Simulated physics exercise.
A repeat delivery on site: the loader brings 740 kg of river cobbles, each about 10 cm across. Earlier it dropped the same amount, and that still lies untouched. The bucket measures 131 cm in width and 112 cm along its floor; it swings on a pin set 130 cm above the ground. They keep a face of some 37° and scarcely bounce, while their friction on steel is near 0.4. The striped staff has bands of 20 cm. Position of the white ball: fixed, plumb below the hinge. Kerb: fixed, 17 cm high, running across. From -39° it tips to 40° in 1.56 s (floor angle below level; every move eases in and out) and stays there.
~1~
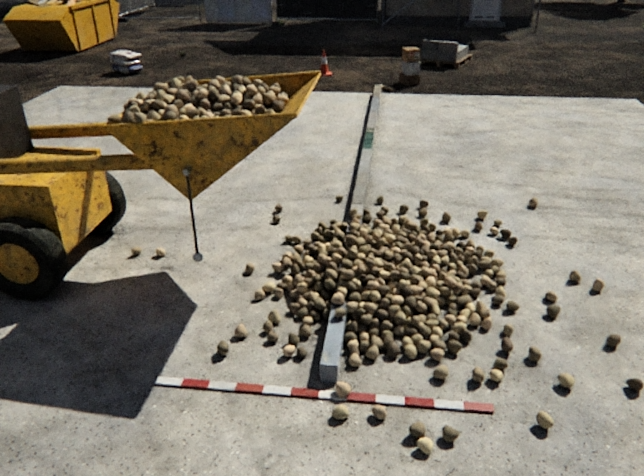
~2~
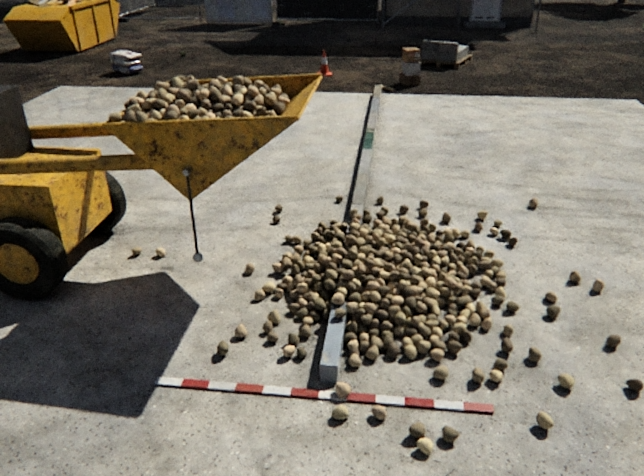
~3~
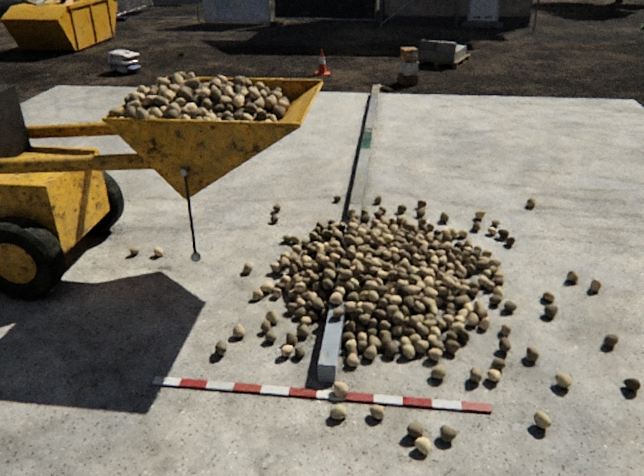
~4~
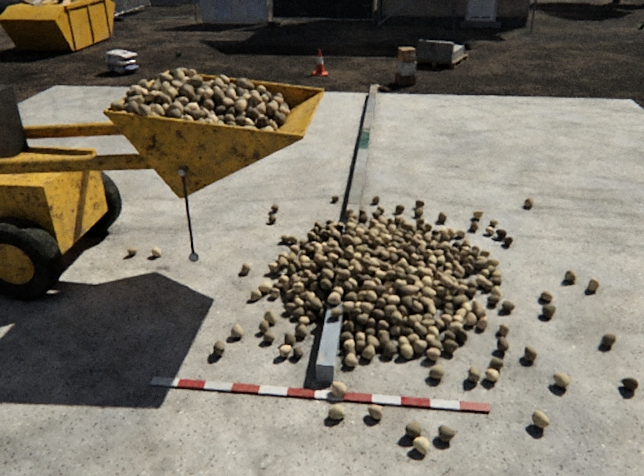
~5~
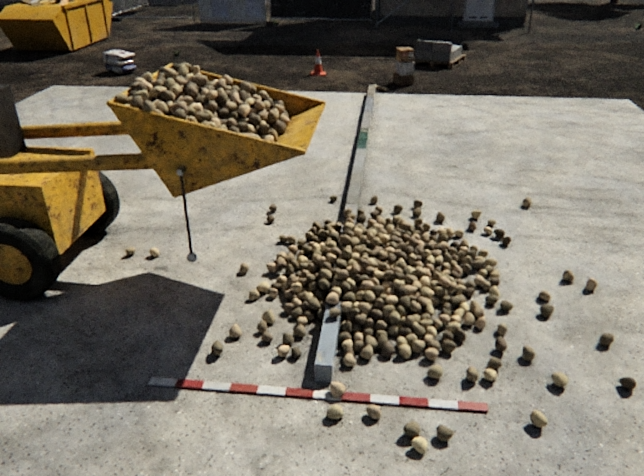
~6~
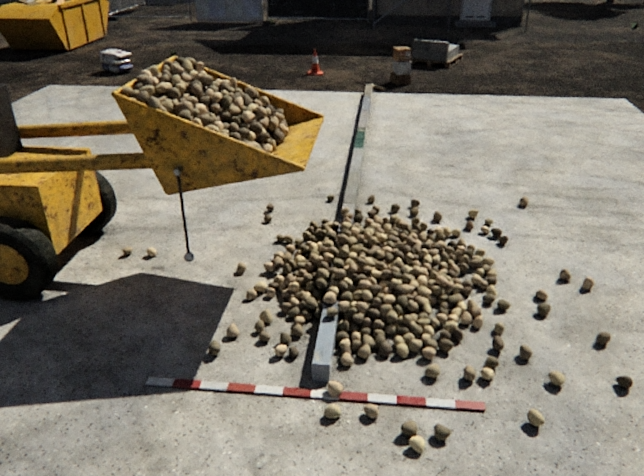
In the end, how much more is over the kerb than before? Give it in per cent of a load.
By the end about 25 per cent more lies there.
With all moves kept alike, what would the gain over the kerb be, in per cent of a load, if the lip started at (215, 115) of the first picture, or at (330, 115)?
I'd expect near 0 per cent first and near 60 per cent next.
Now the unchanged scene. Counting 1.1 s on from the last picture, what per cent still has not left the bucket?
Estimate: 40 % remaining inside, roughly.
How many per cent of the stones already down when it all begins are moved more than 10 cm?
The answer is about 10 per cent.
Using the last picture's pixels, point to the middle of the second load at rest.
They settle centred around (312, 258).
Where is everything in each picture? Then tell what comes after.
In the first frame, the bucket is at -39°, its lip at (297, 115); the top of the load is at (218, 87). The earlier load is highest near (359, 251), 29 cm above ground level, 26 % on this side of the kerb, 75 % over the kerb.
In the second frame, the bucket is at -38°, its lip at (298, 118); the top of the load is at (216, 87).
The third frame shows lip at (300, 125), floor tilted -34°, highest stones at (198, 85).
In the fourth frame, the bucket is at -28°, its lip at (303, 137); the top of the load is at (177, 81).
In the fifth frame, the bucket is at -21°, its lip at (305, 152); the top of the load is at (176, 74).
In the sixth frame, the bucket is at -13°, its lip at (304, 169); the top of the load is at (177, 67).
Then, 0.6 s after the last picture the floor is at 28°; in per cent of one load, 98 in the bucket, 27 on this side of the kerb, 75 over the kerb; the foremost stones are at (565, 299).
Then, 1.1 s after the last picture the floor is at 40°; in per cent of one load, 38 in the bucket, 83 on this side of the kerb, 79 over the kerb; the foremost stones are at (565, 299).
Then, 1.4 s after the last picture the floor is at 40°; in per cent of one load, 8 in the bucket, 97 on this side of the kerb, 95 over the kerb; the foremost stones are at (565, 299).
Then, 4.2 s after the last picture the floor is at 40°; in per cent of one load, 0 in the bucket, 101 on this side of the kerb, 100 over the kerb; the foremost stones are at (565, 299). Net gain over the kerb, 25.
